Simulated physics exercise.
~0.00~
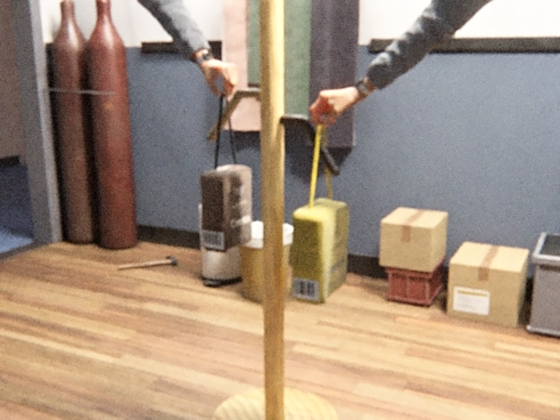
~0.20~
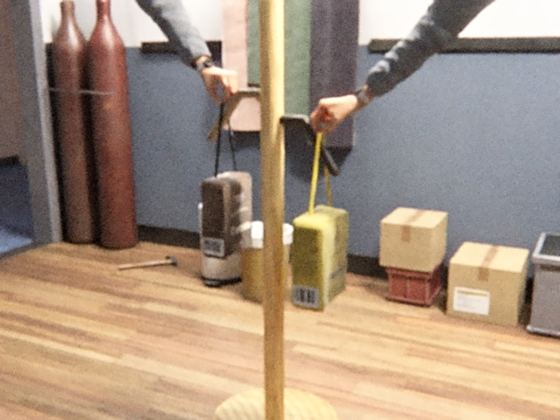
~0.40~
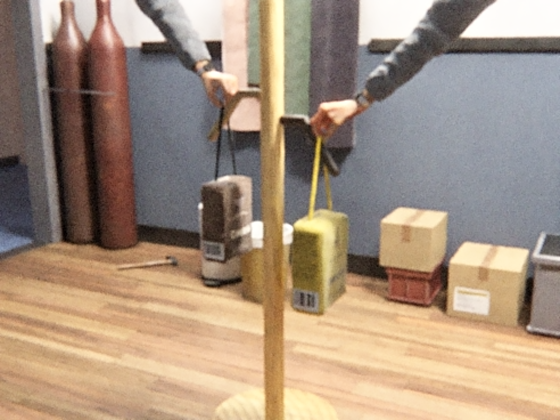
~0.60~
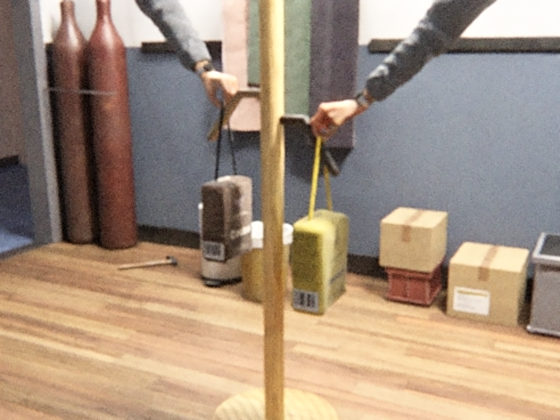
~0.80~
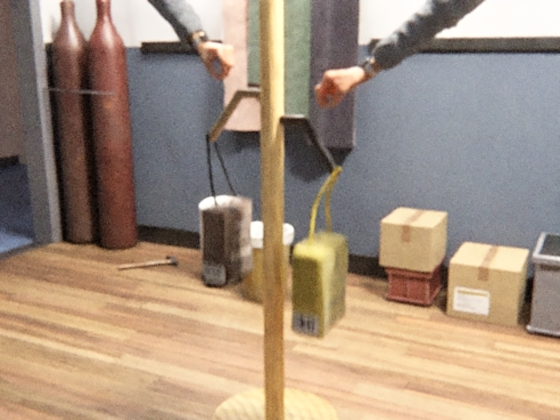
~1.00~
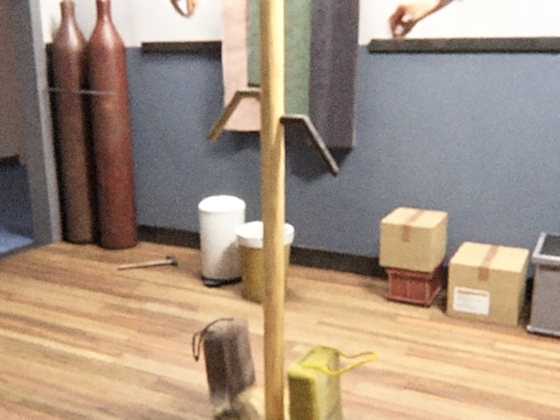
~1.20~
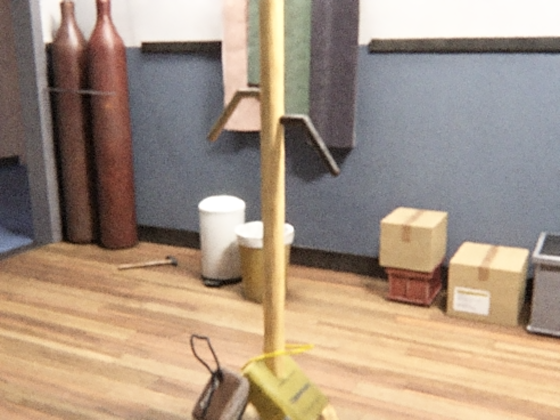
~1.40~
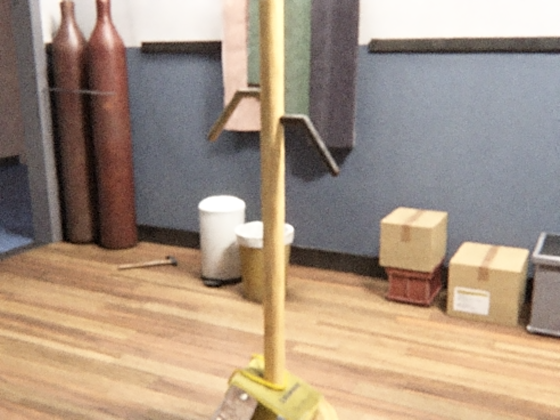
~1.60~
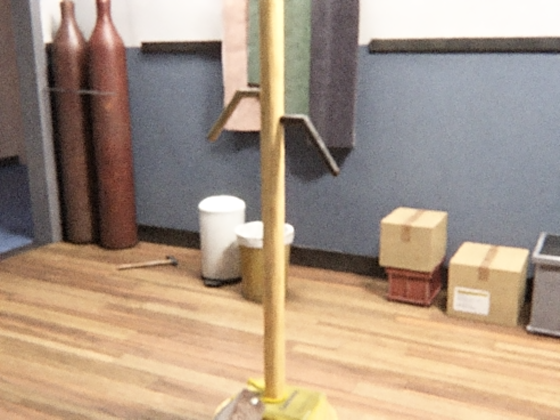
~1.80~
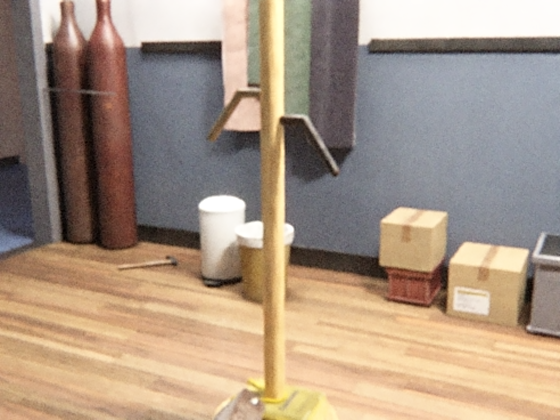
The footage shows two hands holding a brown sack and a yellow sack by their loops at the angled pegs of a wooden post, lowering them slightly and letting go. Both sacks drop to the floor, tip over and end lying on their sides at the post's base.
